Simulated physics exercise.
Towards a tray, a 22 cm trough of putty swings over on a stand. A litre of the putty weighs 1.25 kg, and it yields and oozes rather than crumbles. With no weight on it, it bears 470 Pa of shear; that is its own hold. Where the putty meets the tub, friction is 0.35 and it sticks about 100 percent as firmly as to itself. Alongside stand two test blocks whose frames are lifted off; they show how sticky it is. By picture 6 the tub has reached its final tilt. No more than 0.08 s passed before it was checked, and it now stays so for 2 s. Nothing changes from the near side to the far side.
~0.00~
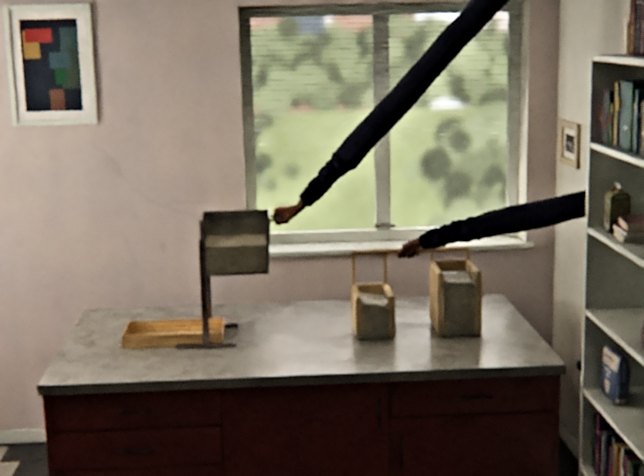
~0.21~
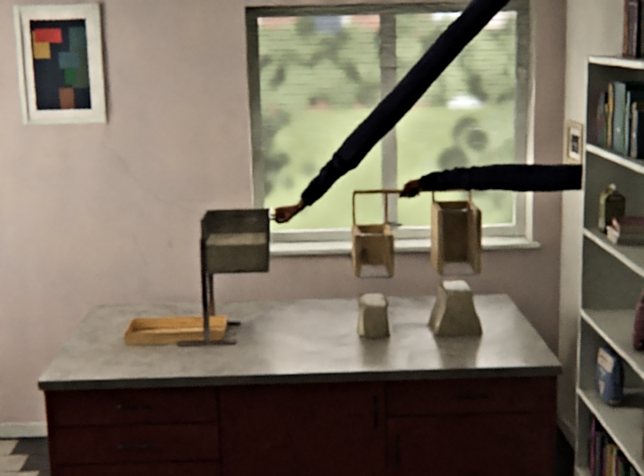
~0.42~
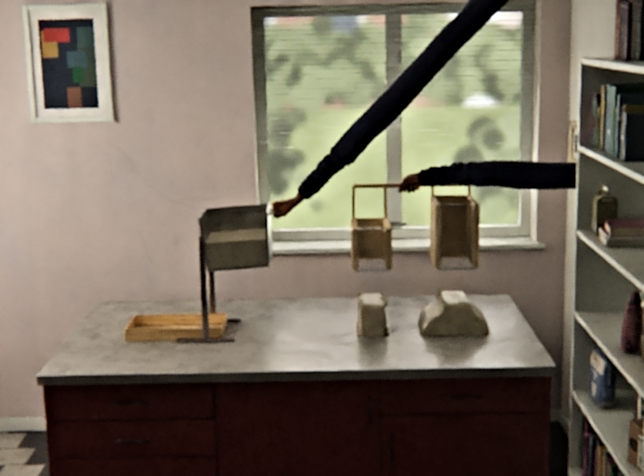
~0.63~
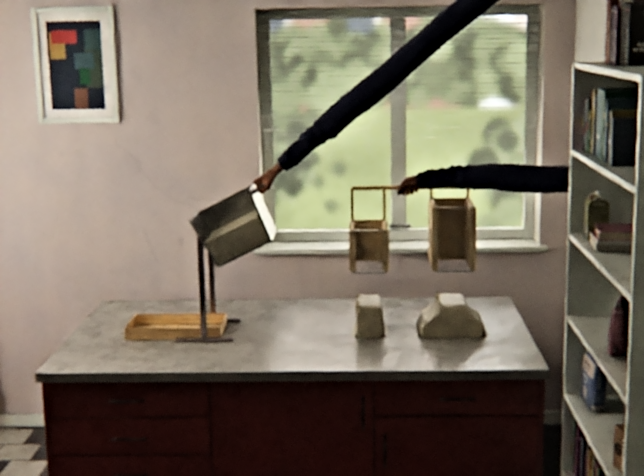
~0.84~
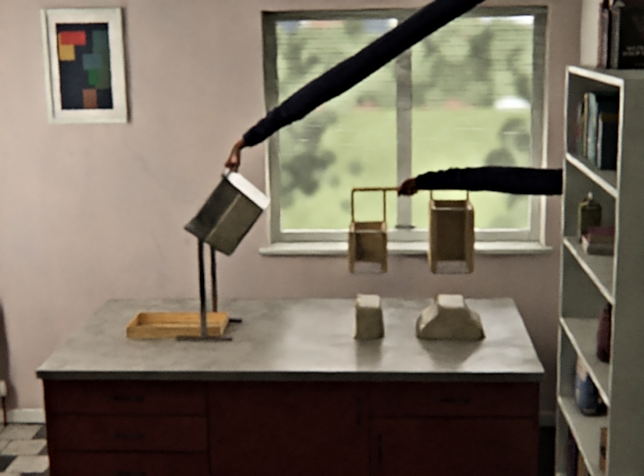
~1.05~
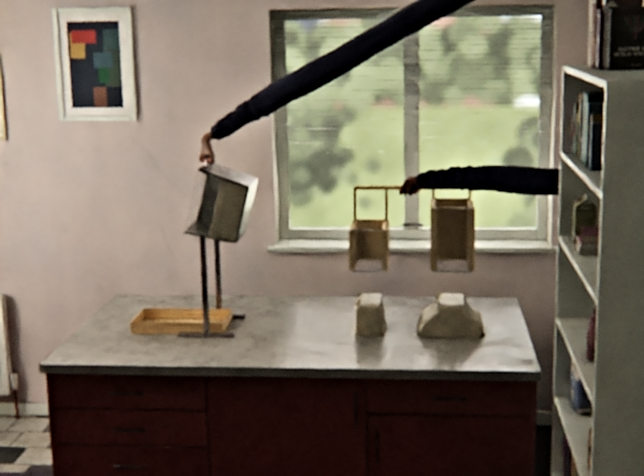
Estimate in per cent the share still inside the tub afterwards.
I would say about 100 percent.
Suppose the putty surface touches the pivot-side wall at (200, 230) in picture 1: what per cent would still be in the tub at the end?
I'd put it close to 80 in a hundred.
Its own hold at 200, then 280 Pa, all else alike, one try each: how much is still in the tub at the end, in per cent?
Expect about 75 in a hundred, then about 85 in a hundred.
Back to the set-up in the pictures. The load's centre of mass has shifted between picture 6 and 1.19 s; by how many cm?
About 1 cm.
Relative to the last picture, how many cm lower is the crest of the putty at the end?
3 cm.
By 1.19 s, the tub is at 75 degrees and holds 100 %.
By 1.36 s, the tub is at 75 degrees and holds 100 %.
By 1.53 s, the tub is at 75 degrees and holds 100 %.
By 1.70 s, the tub is at 75 degrees and holds 100 %.
By 3.05 s, at the end, the tub is at 75 degrees and holds 100 %.
